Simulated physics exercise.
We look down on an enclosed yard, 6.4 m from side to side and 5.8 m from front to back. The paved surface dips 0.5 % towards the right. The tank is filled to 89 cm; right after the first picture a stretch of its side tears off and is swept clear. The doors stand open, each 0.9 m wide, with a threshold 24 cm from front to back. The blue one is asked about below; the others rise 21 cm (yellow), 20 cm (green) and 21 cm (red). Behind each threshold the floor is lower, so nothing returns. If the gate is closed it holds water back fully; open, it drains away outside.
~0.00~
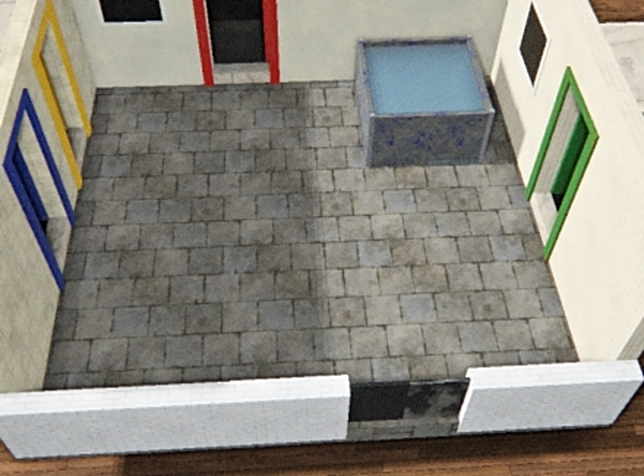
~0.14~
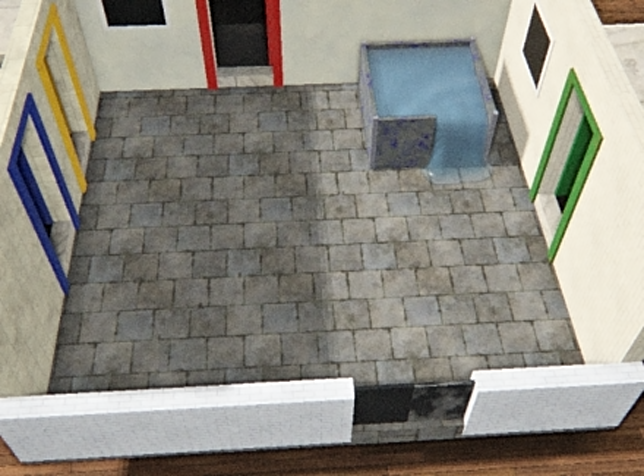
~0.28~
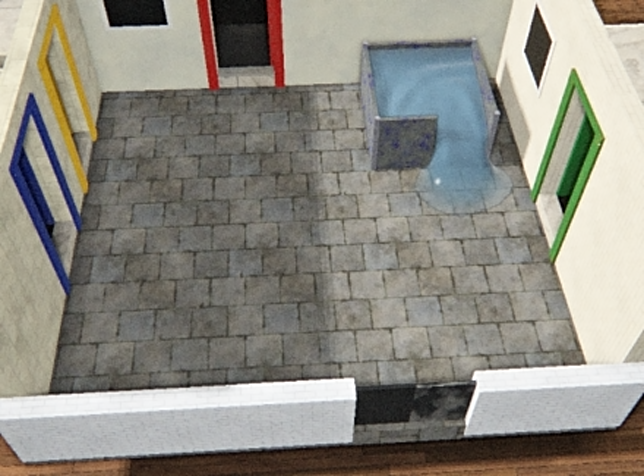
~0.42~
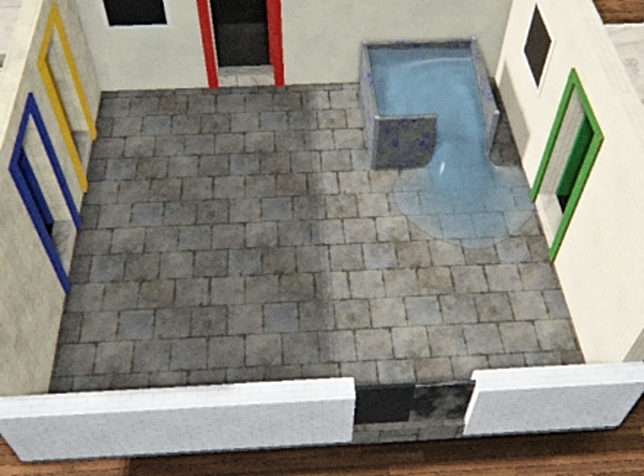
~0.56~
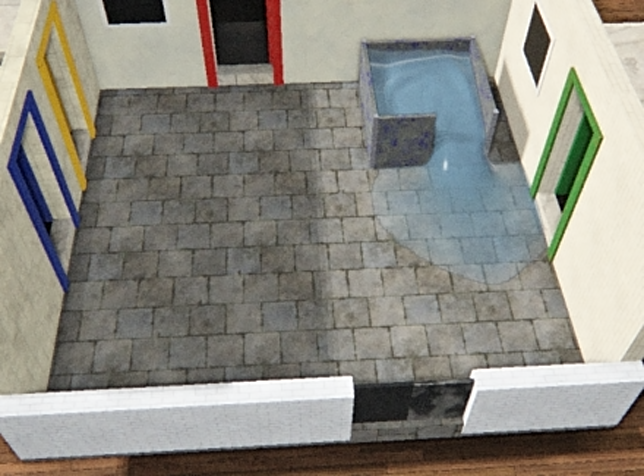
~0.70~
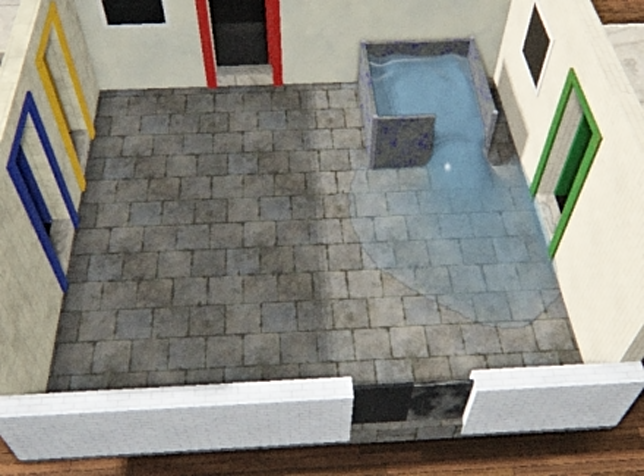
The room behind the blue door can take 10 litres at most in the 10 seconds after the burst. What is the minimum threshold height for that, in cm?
It would have to be roughly 9.5 cm high.
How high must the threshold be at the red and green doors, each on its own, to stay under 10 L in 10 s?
About 6.5 cm at red and 24 cm at green.
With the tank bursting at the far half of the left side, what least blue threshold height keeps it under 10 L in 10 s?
About 9.0 cm.
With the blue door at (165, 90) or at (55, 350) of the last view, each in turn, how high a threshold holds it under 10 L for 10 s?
About 11.0 and 17 cm.
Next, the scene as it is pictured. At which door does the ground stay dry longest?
The red one.
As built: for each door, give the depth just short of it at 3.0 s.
Depths in cm: Yellow 0, green 18, blue 0, red 0.
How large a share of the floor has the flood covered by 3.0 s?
Near 40 per cent is wet.
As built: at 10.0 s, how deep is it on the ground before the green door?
Some 7.0 cm.
After 1.4 s water covers 30 % of the floor, deepest (52 cm) near (588, 398); it has not reached the blue door.
After 3.0 s water covers 40 % of the floor, deepest (30 cm) near (573, 399); it has not reached the blue door.
After 10.0 s water covers 95 % of the floor, deepest (16 cm) near (489, 78); 6 cm at the blue door, 0 litres in over its 22 cm threshold.
At the blue door as built, the water arrived by 4.1 s and peaked near 15 cm at 4.6 s.
With a threshold of 8.5 cm, 16 litres would have come in within the 10 s; with 11.5 cm, 5 litres. So under 10 litres takes about 9.5 cm.
